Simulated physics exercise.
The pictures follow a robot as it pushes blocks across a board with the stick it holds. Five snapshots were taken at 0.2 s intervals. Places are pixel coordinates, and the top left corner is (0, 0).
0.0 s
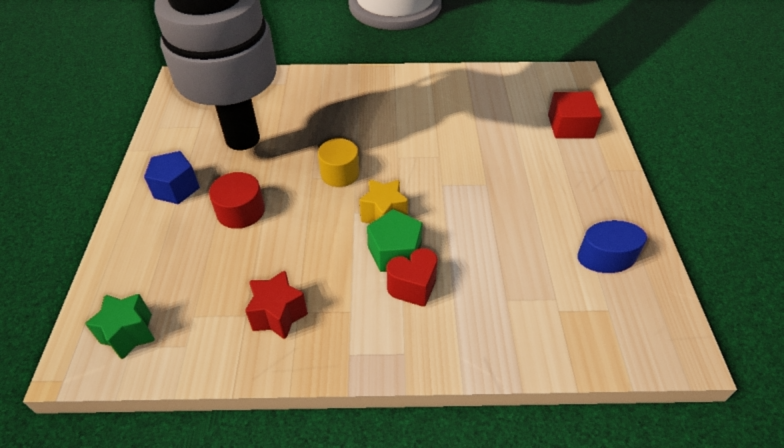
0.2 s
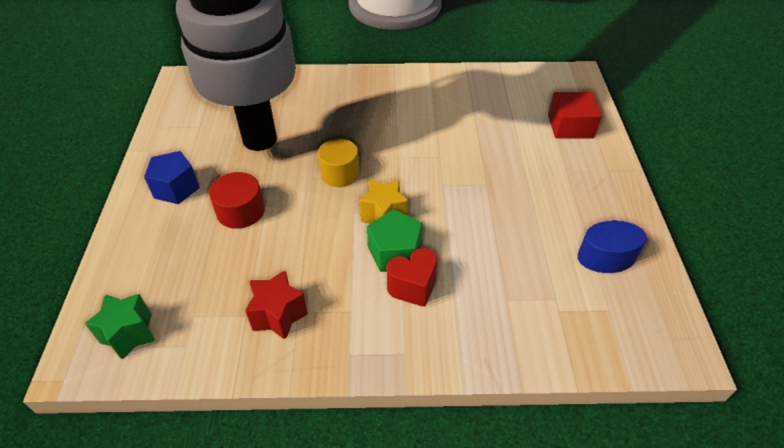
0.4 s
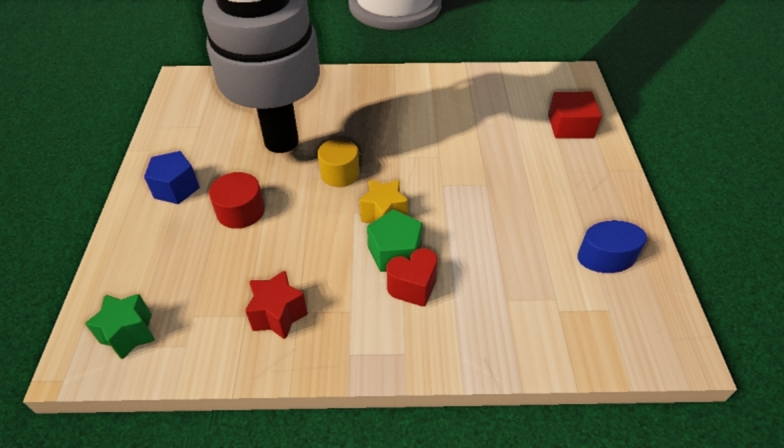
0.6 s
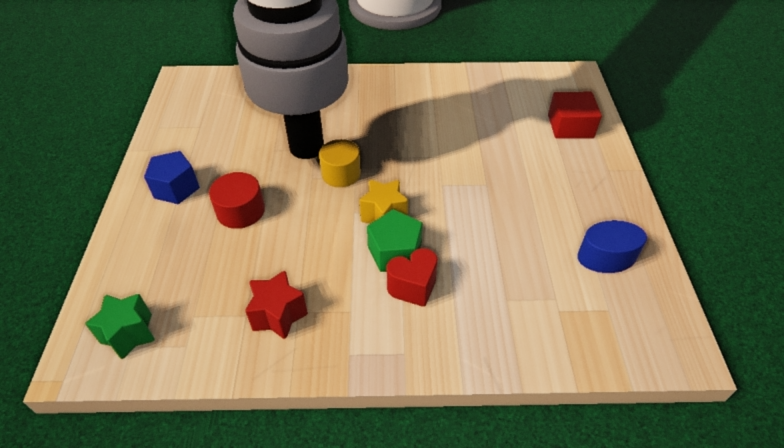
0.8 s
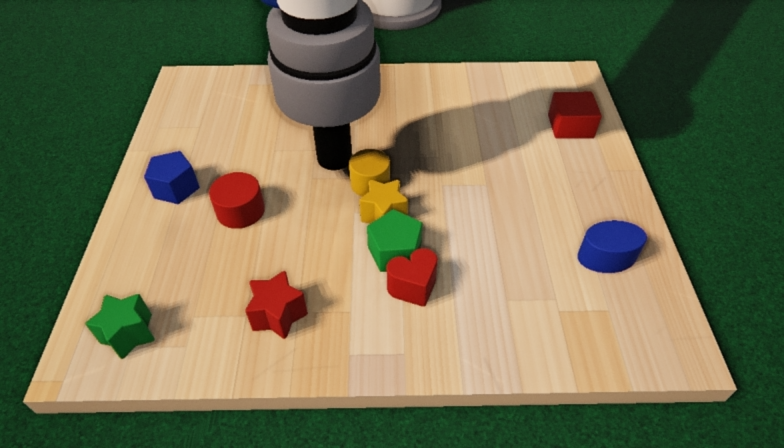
A robotic arm's black stick moving right across a wooden board, pushing the yellow cylinder toward the yellow star.
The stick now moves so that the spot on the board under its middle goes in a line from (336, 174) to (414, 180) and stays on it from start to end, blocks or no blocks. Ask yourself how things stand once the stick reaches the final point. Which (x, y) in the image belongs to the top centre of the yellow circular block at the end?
Close to (435, 181).
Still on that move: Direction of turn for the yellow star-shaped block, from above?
Its rotation is clockwise.
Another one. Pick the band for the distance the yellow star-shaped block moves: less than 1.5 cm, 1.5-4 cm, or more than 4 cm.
Up to 1.5 cm.
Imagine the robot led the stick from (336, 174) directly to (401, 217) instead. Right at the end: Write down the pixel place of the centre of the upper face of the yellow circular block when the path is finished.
Put as a pixel place, it's (431, 176).
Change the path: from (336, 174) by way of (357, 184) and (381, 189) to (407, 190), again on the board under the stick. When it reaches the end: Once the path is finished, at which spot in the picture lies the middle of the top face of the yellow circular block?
Top centre: (445, 176).
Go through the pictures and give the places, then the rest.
Stick's lower end at (243, 140); yellow circular block at (338, 151); yellow star-shaped block at (384, 194); green pentagonal block at (395, 230), in the first frame.
Stick at (260, 140); blocks still, in the second frame.
Stick at (282, 142); blocks still, in the third frame.
Stick at (307, 148); blocks still, in the fourth frame.
Stick at (335, 159); yellow circular block at (370, 161); yellow star-shaped block at (384, 194); green pentagonal block at (395, 230), in the fifth frame.
On the path given first. Halfway along, stick at (376, 161); yellow circular block at (407, 170); yellow star-shaped block at (388, 195), turned 25° clockwise.
At the end, stick at (415, 164); yellow circular block at (435, 181); yellow star-shaped block at (392, 196), turned 40° clockwise; green pentagonal block still.
